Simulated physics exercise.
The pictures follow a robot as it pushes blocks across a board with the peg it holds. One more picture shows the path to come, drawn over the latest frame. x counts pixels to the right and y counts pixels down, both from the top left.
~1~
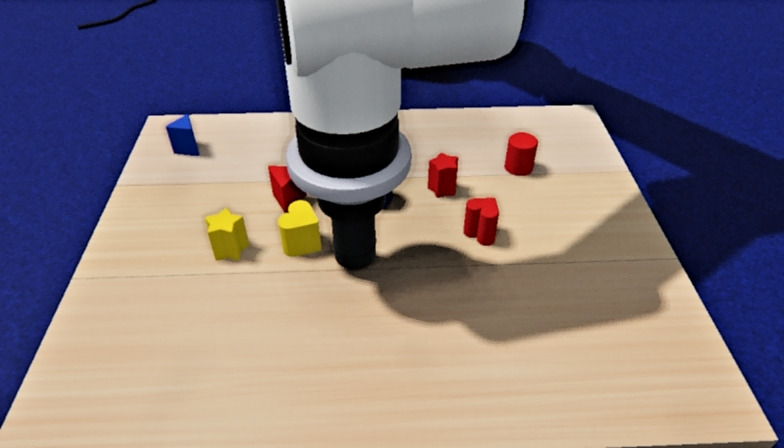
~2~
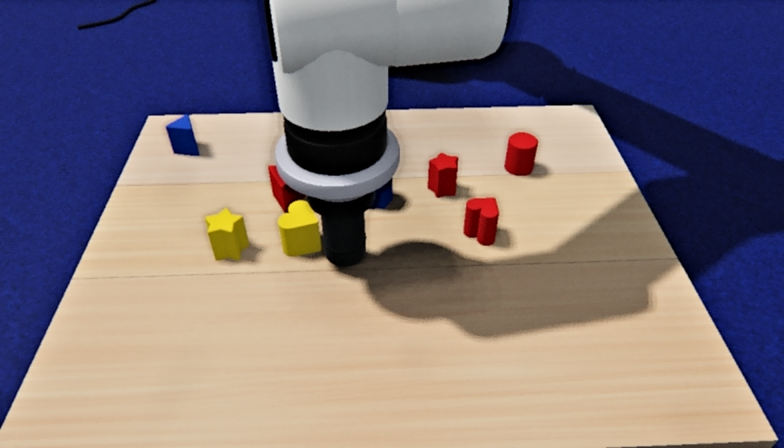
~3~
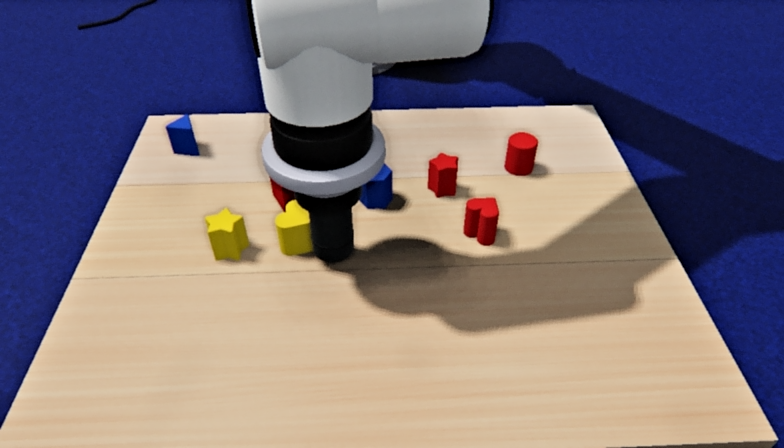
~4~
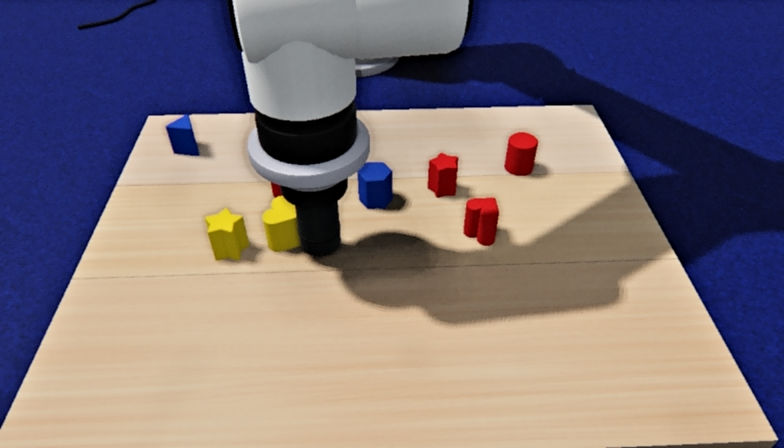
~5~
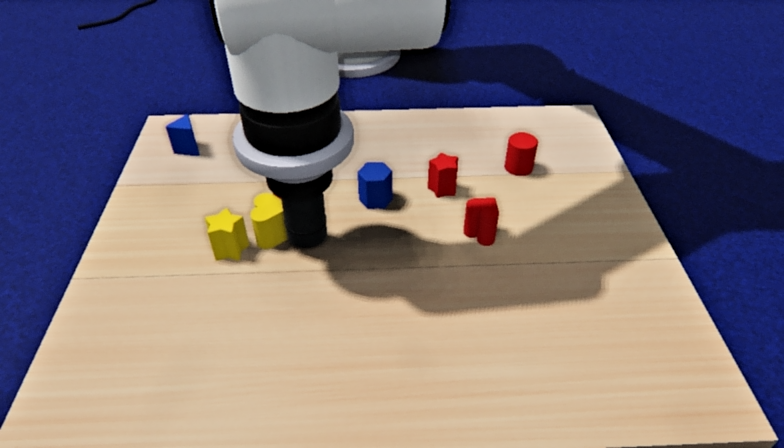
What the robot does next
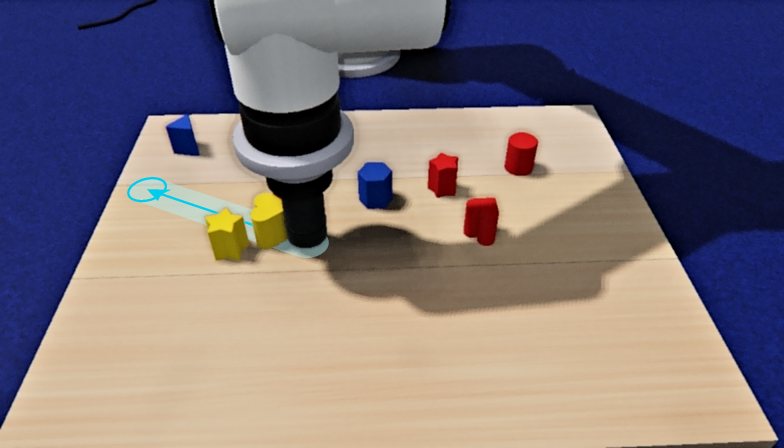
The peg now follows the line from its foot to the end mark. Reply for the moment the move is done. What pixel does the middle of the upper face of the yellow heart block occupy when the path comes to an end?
Most likely (151, 194).
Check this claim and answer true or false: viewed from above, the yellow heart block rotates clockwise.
My answer: False.
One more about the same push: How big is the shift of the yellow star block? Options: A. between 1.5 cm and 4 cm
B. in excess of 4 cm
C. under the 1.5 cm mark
I choose C.
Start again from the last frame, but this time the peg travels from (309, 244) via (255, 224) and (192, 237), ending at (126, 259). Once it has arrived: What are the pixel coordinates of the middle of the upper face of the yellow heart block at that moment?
It should be at (138, 198) by then.
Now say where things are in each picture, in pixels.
The first picture shows tip of the peg (355, 256), middles of tops, yellow star block (223, 220), yellow heart block (298, 215), red three-sided block (284, 172).
The second picture shows peg (346, 253), nothing pushed.
The third picture shows peg (334, 249), yellow heart block (296, 214).
The fourth picture shows peg (321, 243), yellow heart block (282, 210).
The fifth picture shows peg (308, 235), yellow star block (223, 220), yellow heart block (268, 206), red three-sided block hidden.
The line goes in a line from (309, 244) to (147, 189).
The first path, step by step. One third of the way, peg (249, 216); yellow star block (215, 221), turned 20° anticlockwise; yellow heart block (209, 195), turned 60° anticlockwise.
Two thirds of the way, peg (195, 198); yellow star block (215, 221), turned 20° anticlockwise; yellow heart block (157, 192), turned 95° anticlockwise.
At the end, peg (144, 181); yellow star block (215, 221), turned 20° anticlockwise; yellow heart block (151, 194), turned 110° anticlockwise; red three-sided block unmoved.
